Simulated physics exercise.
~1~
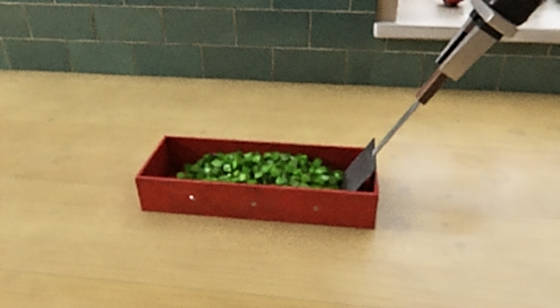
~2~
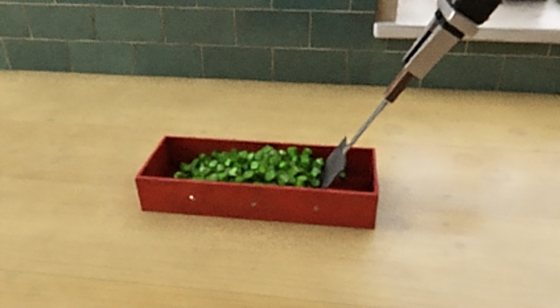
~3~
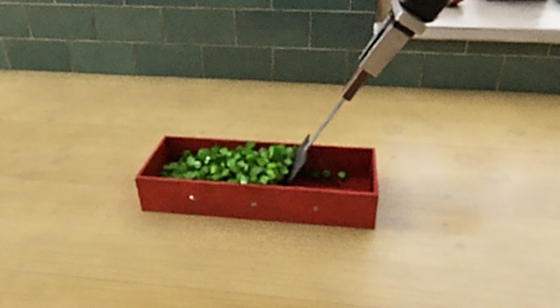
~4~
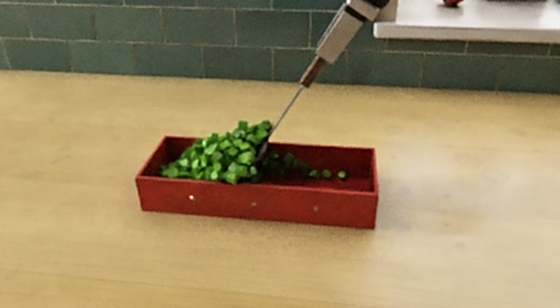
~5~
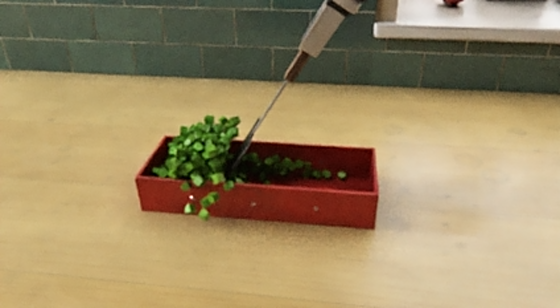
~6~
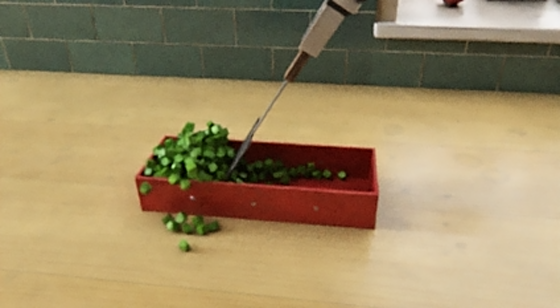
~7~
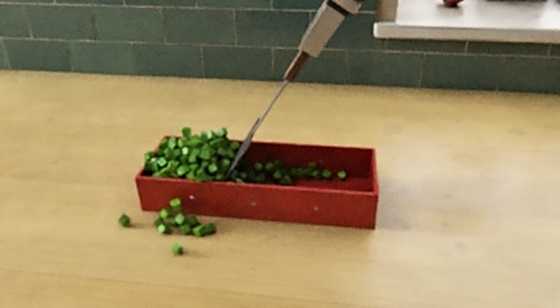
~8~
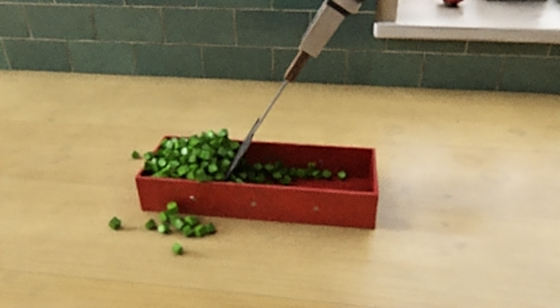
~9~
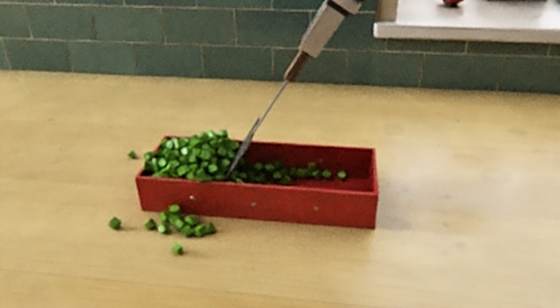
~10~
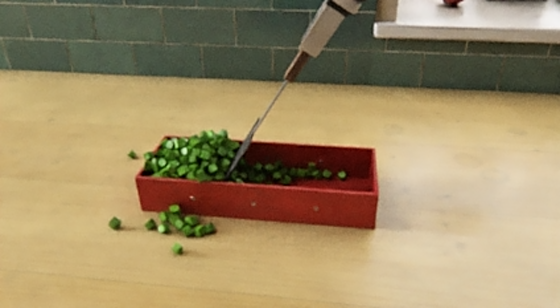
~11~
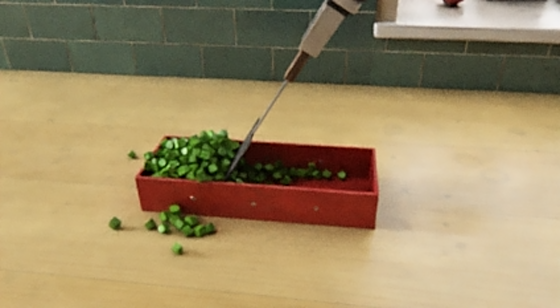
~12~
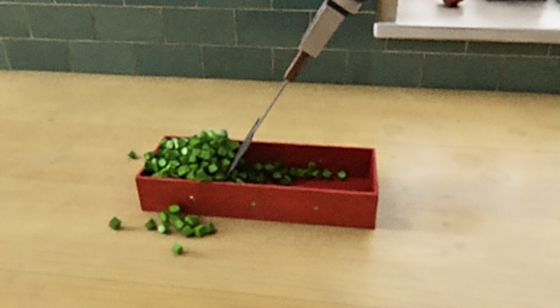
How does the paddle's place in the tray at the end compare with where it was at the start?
It started at the right end of the red tray and ended well to the left, a little past the middle and up against the heap of green pieces.
